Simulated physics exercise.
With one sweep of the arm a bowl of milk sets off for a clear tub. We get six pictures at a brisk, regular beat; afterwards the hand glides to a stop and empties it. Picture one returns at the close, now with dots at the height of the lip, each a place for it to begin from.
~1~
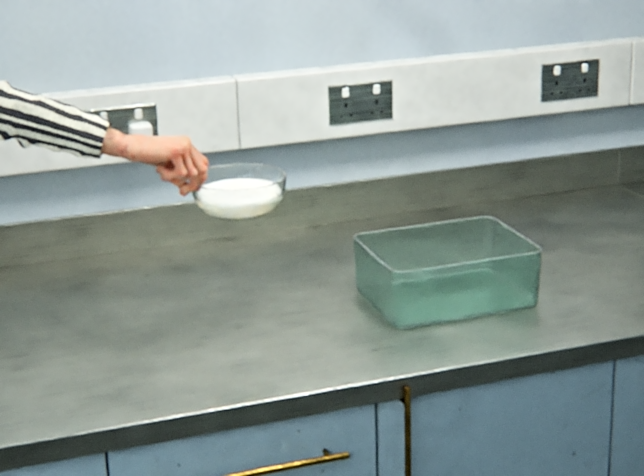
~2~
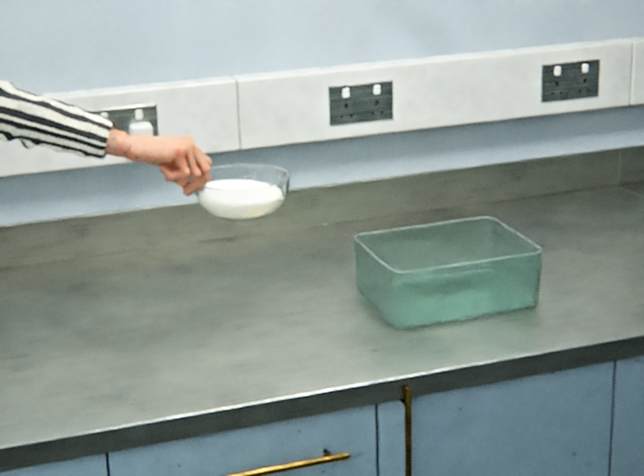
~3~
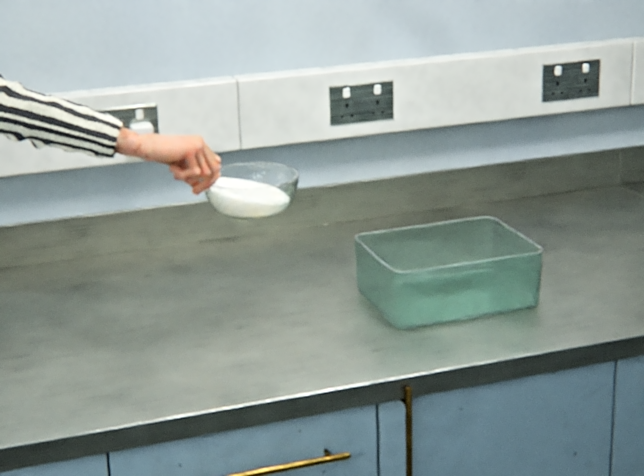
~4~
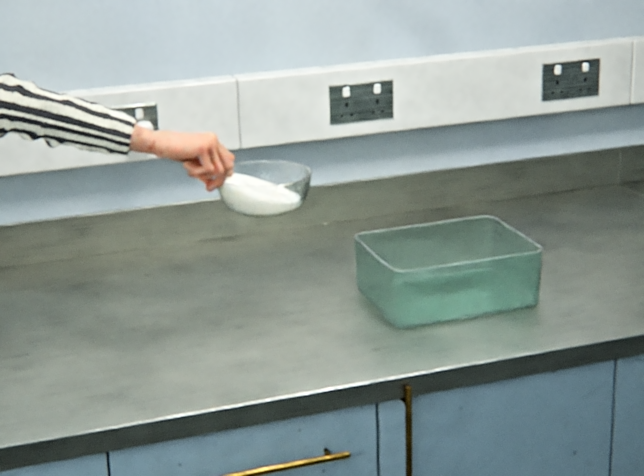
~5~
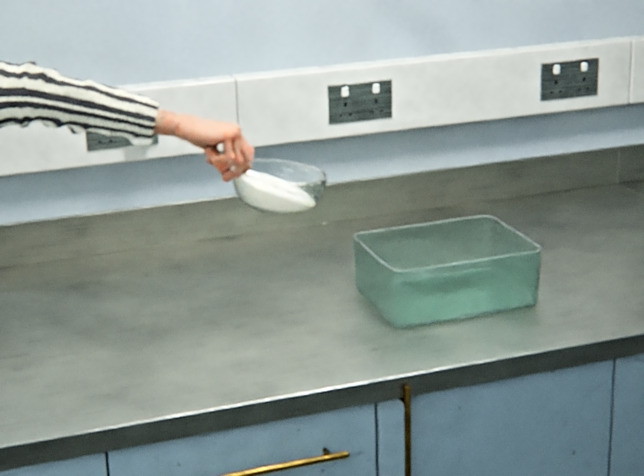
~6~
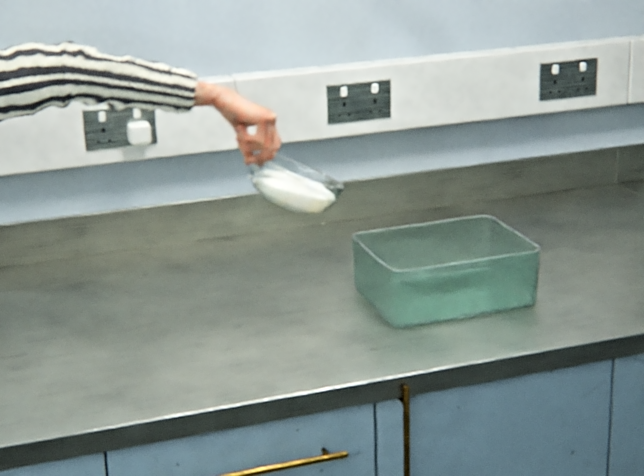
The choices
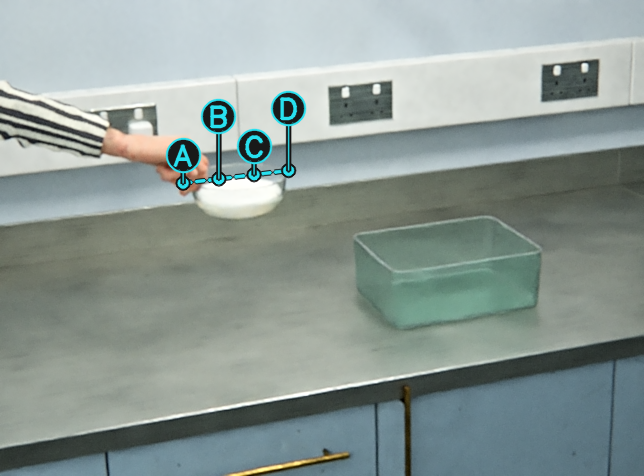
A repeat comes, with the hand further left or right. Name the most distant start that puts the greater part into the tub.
Take C.
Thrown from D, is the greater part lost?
No, not at all.
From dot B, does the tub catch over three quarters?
No, less.
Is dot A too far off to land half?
Yes.
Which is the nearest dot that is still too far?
B.
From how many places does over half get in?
Two of them.
On the marked copy, A at (183, 183); B at (218, 178); C at (254, 174); D at (288, 170).
If A is chosen, about 0 % lands in the tub, 99 % falls short.
If B is chosen, about 23 % lands in the tub, 73 % falls short and 4 % goes beside or beyond.
If C is chosen, about 72 % lands in the tub, 20 % falls short and 8 % goes beside or beyond.
If D is chosen, about 84 % lands in the tub, 4 % falls short and 12 % goes beside or beyond.
